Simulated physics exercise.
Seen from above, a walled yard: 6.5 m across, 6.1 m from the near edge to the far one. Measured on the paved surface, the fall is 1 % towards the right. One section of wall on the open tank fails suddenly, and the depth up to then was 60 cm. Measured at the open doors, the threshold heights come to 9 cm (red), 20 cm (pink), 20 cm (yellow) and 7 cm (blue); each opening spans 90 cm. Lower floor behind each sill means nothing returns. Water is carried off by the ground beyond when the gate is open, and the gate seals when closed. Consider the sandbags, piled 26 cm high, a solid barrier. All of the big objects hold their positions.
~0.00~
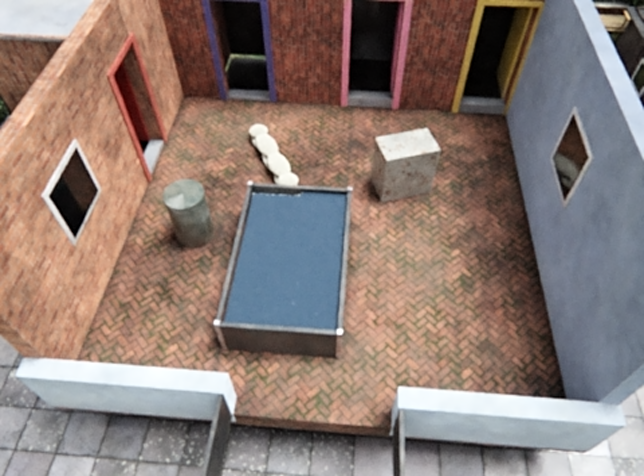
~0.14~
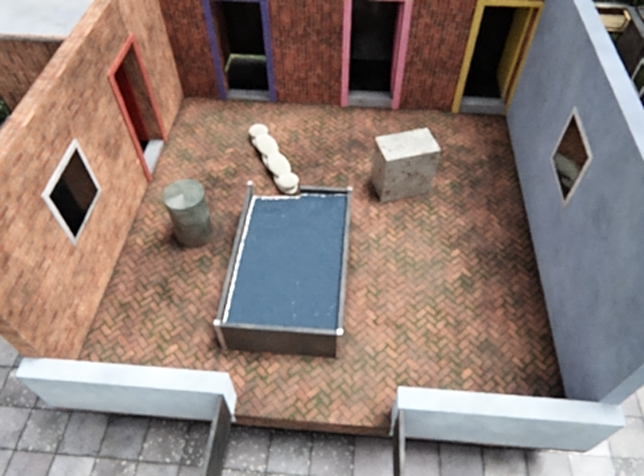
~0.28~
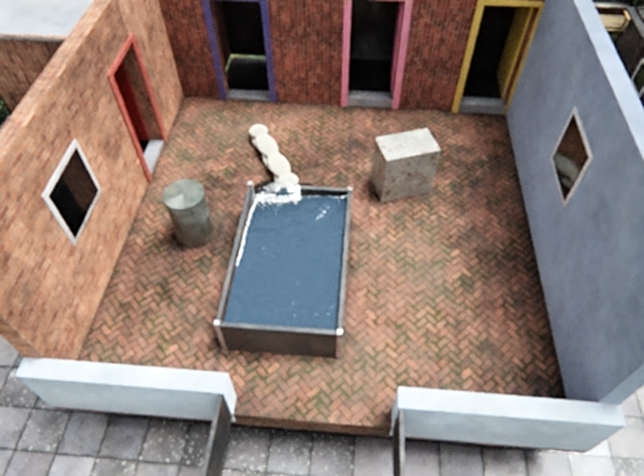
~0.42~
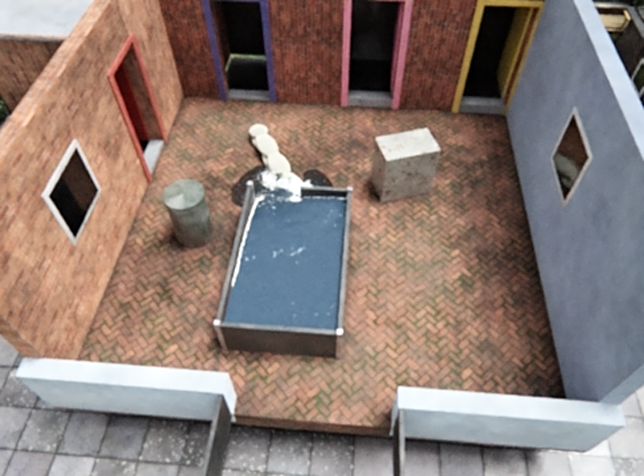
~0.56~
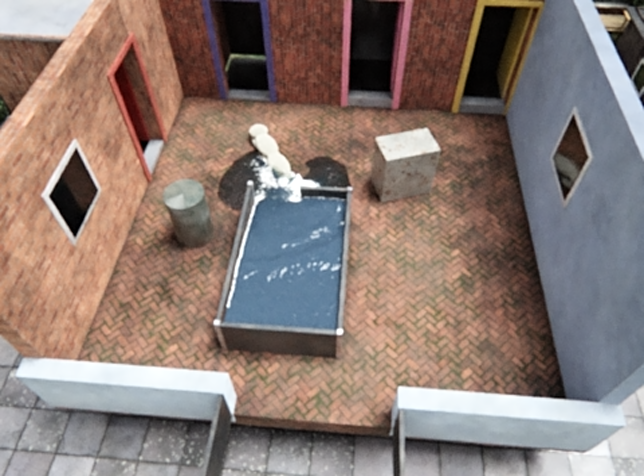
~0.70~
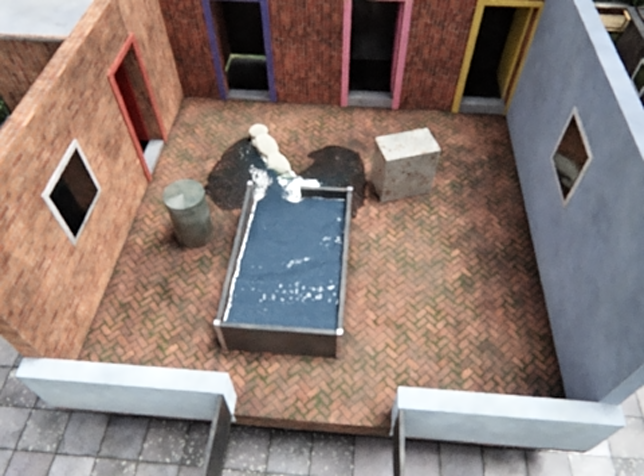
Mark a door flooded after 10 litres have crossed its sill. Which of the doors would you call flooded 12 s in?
I would call the red door flooded; I would call the pink door not flooded; I would call the yellow door not flooded; I would call the blue door flooded.
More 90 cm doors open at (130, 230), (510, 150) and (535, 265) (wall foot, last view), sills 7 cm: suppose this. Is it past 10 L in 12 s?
So, in the order given, it's shy of the mark, then beyond the mark, then shy of the mark.
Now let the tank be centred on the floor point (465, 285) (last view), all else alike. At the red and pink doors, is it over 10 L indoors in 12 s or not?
Measured against the limit, the red door stays within it and the pink door stays within it.
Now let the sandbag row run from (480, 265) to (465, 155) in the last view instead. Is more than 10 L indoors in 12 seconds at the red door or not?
After that, red comes out fine.
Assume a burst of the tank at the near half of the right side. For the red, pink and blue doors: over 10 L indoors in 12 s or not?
Door by door - red: Within bounds, pink: Within bounds, blue: Within bounds.
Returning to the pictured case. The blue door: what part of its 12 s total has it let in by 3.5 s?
About 15 per cent.
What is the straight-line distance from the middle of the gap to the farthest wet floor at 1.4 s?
Roughly 3.6 m.
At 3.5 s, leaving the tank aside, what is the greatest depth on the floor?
Around 26 centimetres.
After 1.4 s water covers 25 % of the floor and is deepest (38 cm) near (280, 200); red door not reached, pink door not reached, yellow door not reached, blue door not reached.
After 2.2 s water covers 35 % of the floor and is deepest (36 cm) near (280, 200); red door 16 cm at the sill, 20 L in, pink door 5 cm at the sill, 0 L in, yellow door not reached, blue door 5 cm at the sill, 0 L in.
After 3.5 s water covers 40 % of the floor and is deepest (26 cm) near (280, 200); red door 15 cm at the sill, 57 L in, pink door 5 cm at the sill, 0 L in, yellow door 9 cm at the sill, 0 L in, blue door 12 cm at the sill, 12 L in.
After 7.0 s water covers 65 % of the floor and is deepest (16 cm) near (280, 200); red door 9 cm at the sill, 88 L in, pink door 3 cm at the sill, 0 L in, yellow door 9 cm at the sill, 0 L in, blue door 11 cm at the sill, 58 L in.
After 12.0 s water covers 95 % of the floor and is deepest (11 cm) near (572, 424); red door 5 cm at the sill, 89 L in, pink door 3 cm at the sill, 0 L in, yellow door 9 cm at the sill, 0 L in, blue door 6 cm at the sill, 74 L in.
